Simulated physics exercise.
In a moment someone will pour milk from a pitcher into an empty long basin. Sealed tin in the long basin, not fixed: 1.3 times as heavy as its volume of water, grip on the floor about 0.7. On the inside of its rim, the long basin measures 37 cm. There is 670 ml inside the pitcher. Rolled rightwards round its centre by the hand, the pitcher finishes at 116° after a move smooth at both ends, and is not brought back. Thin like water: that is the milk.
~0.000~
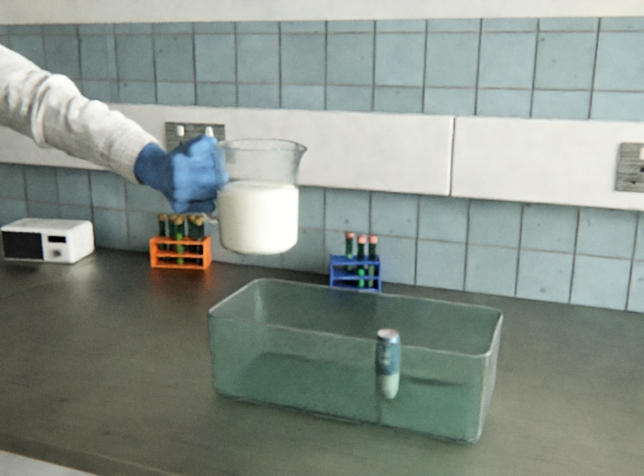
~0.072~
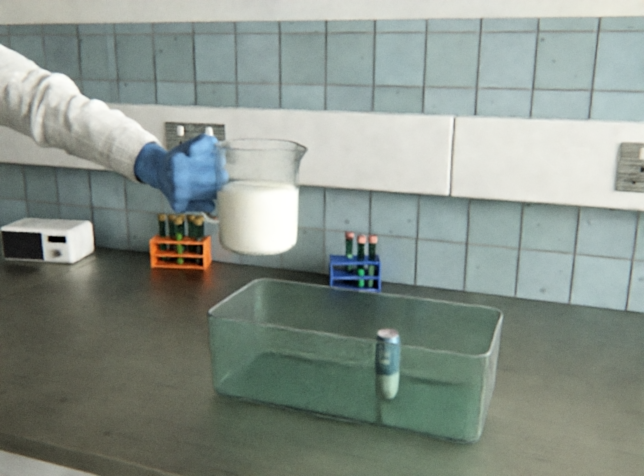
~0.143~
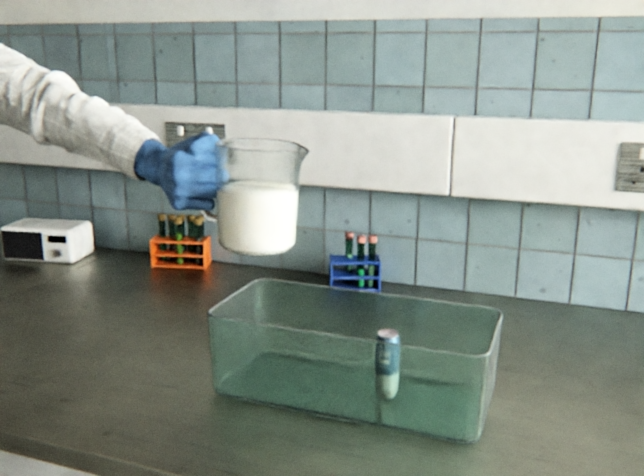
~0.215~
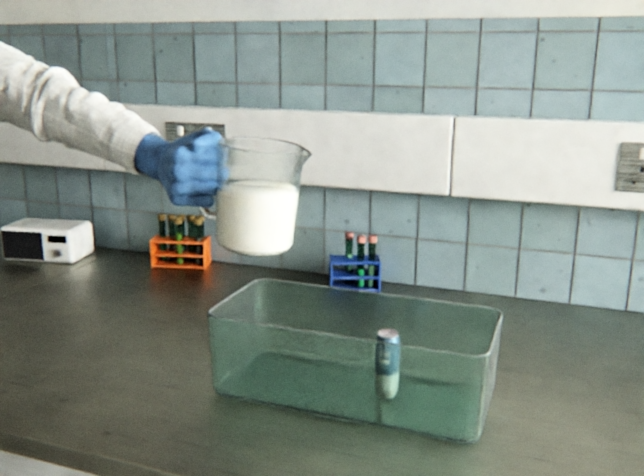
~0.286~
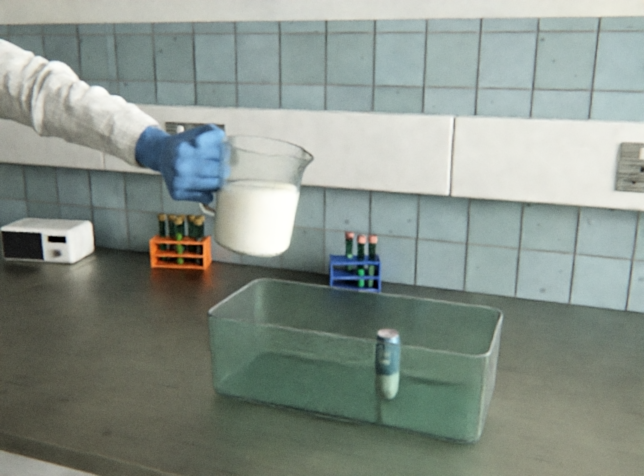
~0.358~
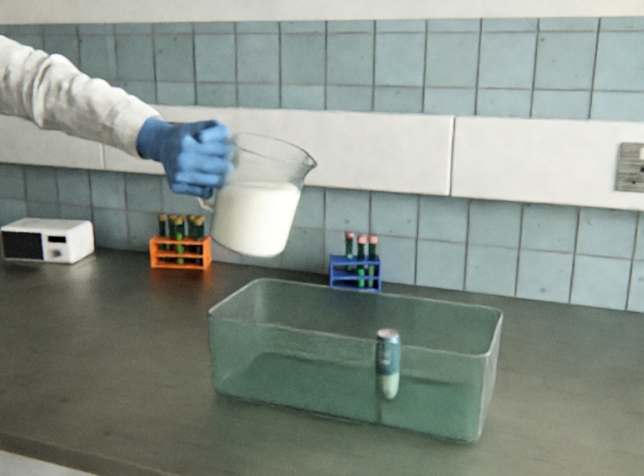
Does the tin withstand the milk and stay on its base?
Yes, it is still on its base.
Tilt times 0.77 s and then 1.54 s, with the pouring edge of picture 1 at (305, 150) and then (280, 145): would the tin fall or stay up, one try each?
In the first try it remains standing; in the second it remains standing.
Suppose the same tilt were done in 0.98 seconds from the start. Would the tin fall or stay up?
So the tin will hold steady.
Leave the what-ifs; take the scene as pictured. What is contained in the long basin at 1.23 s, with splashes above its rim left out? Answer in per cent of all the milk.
Reading: Approx. 54 %.
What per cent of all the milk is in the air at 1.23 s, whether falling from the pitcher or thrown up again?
18 in a hundred, give or take.
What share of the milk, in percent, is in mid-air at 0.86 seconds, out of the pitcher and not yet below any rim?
I'd say close to 7 per cent.
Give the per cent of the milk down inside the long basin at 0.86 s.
0 %, give or take.
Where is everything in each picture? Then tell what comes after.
In the first picture, it leans 0°; its right rim is at (306, 149); the milk meets the walls at (225, 183) and (295, 189); the long basin's rim runs from (233, 296) to (496, 333); the tin's top is at (388, 336).
In the second picture, it leans 1°; its right rim is at (307, 149); the milk meets the walls at (226, 183) and (294, 189).
In the third picture, it leans 2°; its right rim is at (308, 151); the milk meets the walls at (226, 184) and (295, 189).
In the fourth picture, it leans 5°; its right rim is at (311, 154); the milk meets the walls at (226, 184) and (295, 189).
In the fifth picture, it leans 10°; its right rim is at (313, 159); the milk meets the walls at (226, 184) and (296, 189).
In the sixth picture, it leans 15°; its right rim is at (317, 165); the milk meets the walls at (226, 184) and (296, 189).
Then, 0.86 s in, the tilt is 69° and 93 per cent is still to pour; the tin stands where it began.
Then, 1.23 s in, the tilt is 105° and 28 per cent is still to pour; the tin stands 1 cm from where it began.
Then, 1.62 s in, the tilt is 116° and 0 per cent is still to pour; the tin stands 1 cm from where it began.
Then, 2.04 s in, the tilt is 116° and 0 per cent is still to pour; the tin stands 1 cm from where it began.
Finally, the tin stands 1 cm from where it began.
